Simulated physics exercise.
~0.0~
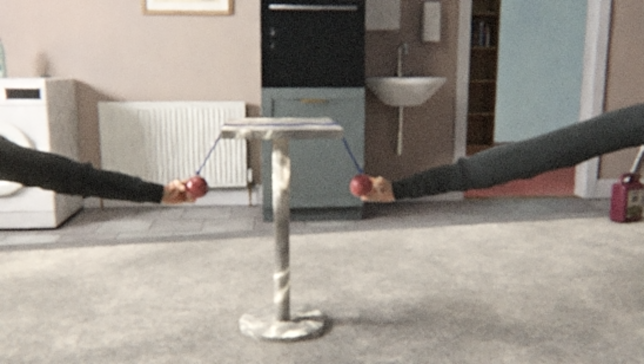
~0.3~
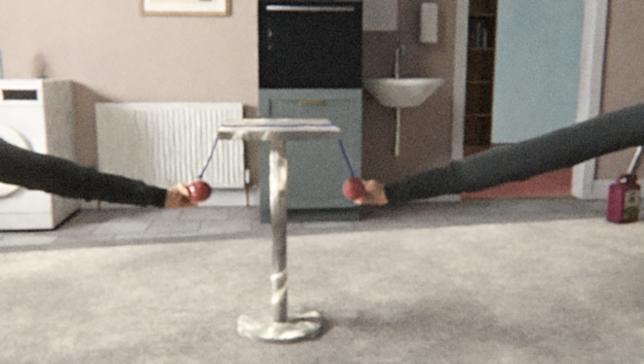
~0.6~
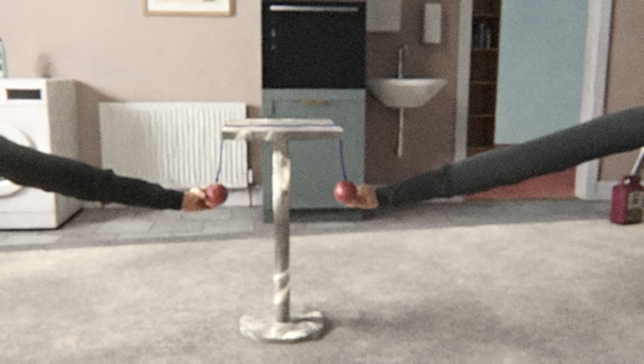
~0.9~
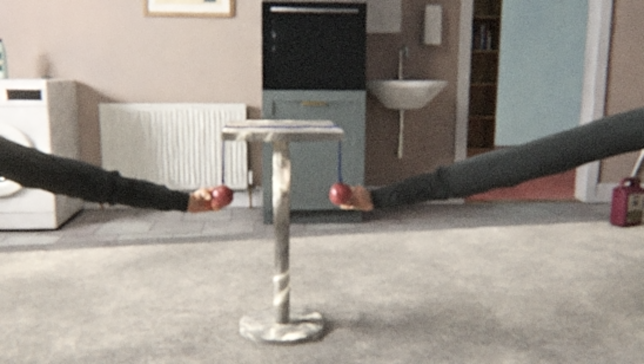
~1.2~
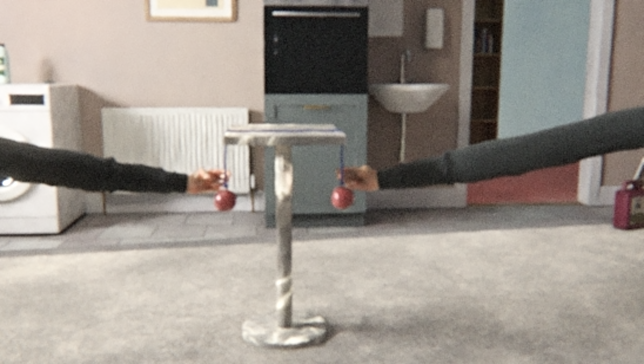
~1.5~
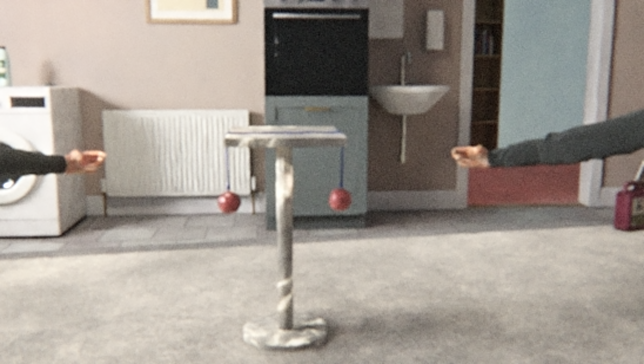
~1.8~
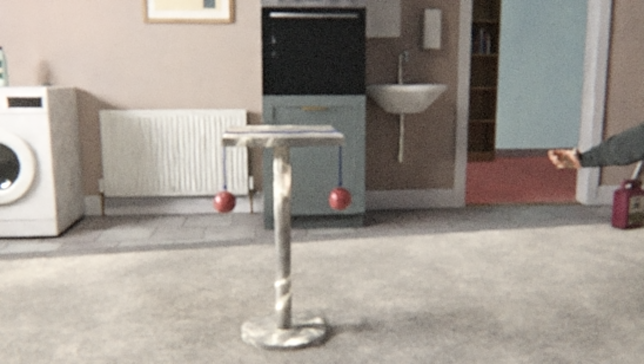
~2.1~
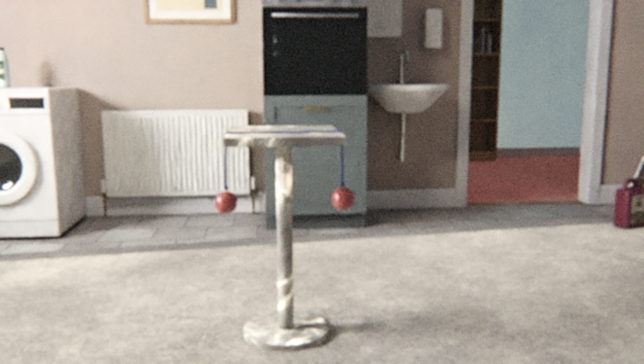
In a room with a sink, two hands lowering red apples on a shoelace across a stand, releasing them to hang level.
